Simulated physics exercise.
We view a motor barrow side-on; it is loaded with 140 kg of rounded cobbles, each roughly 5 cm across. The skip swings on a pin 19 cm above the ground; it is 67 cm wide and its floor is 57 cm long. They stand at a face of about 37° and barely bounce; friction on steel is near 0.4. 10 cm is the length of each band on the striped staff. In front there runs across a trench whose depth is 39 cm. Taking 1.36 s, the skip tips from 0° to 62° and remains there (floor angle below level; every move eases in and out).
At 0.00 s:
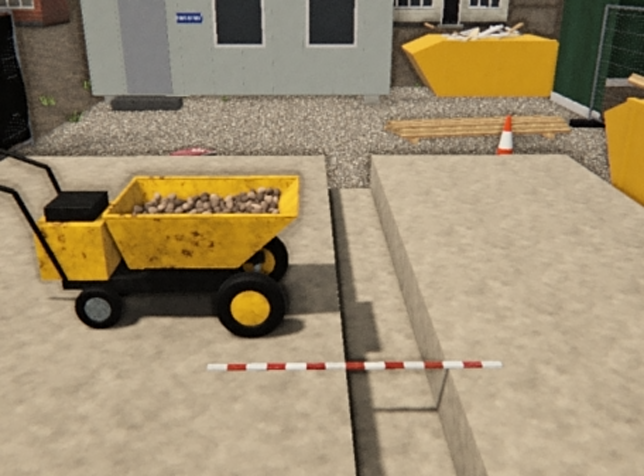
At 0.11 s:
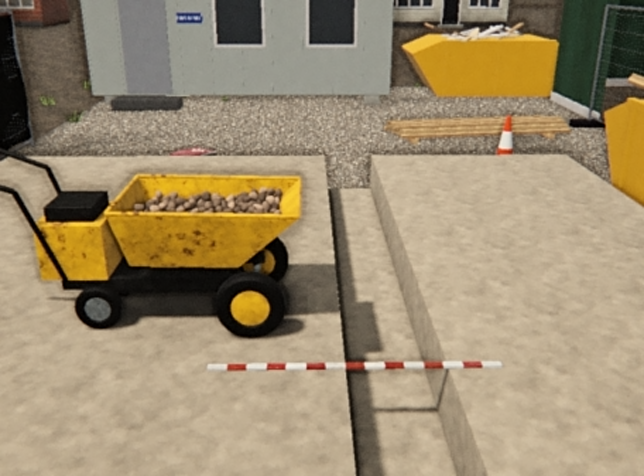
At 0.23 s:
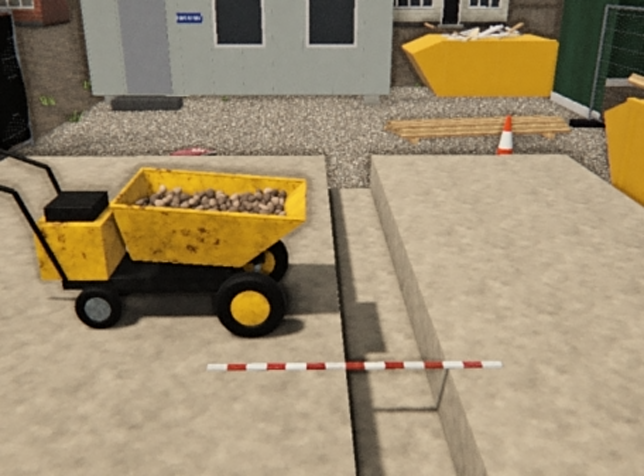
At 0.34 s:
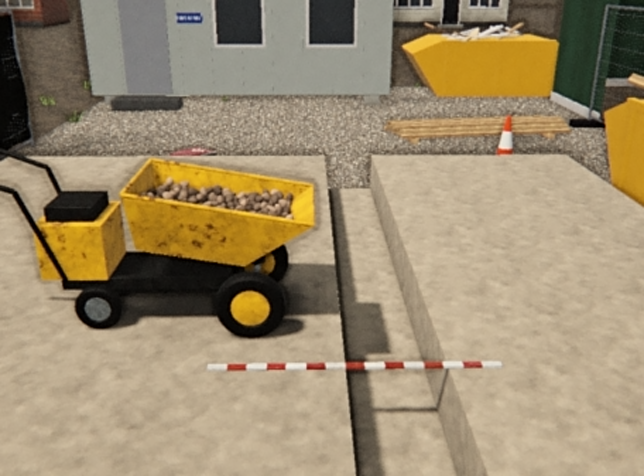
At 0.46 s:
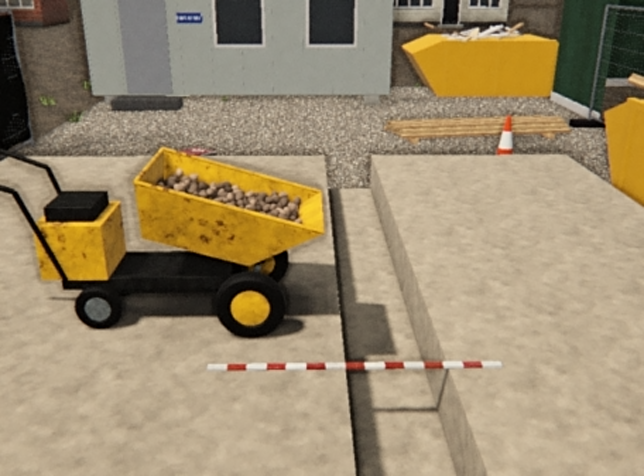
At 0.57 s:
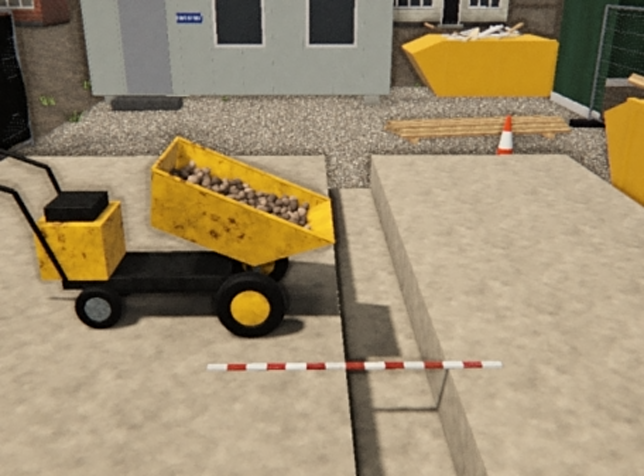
On a building site with a grey cabin and yellow skips behind, a motor barrow loaded with rounded cobbles stands to the left of a trench. Its yellow skip barely moves at first, then tilts steadily forward to the right, the rear rising while the stones ride inside.
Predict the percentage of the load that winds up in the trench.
My prediction is about 100 per cent.
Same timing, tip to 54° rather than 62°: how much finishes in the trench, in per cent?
It would be close to 75 percent.
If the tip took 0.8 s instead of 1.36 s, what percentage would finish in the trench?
Expected share: Around 100%.
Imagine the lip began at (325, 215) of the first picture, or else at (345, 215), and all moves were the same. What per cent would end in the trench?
Roughly 85 percent for the first, and 60 percent for the second.
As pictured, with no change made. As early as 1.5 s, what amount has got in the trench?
By then, around 25 percent.
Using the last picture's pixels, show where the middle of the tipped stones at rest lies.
Their middle ends up near (392, 354).
After 1.0 s the floor is at 52°; 100 % in the skip; the foremost stones are at (341, 253).
After 1.5 s the floor is at 62°; 73 % in the skip, 27 % in the trench; the foremost stones are at (418, 355).
After 1.8 s the floor is at 62°; 34 % in the skip, 66 % in the trench; the foremost stones are at (425, 340).
After 3.8 s the floor is at 62°; 0 % in the skip, 100 % in the trench; the foremost stones are at (430, 345).
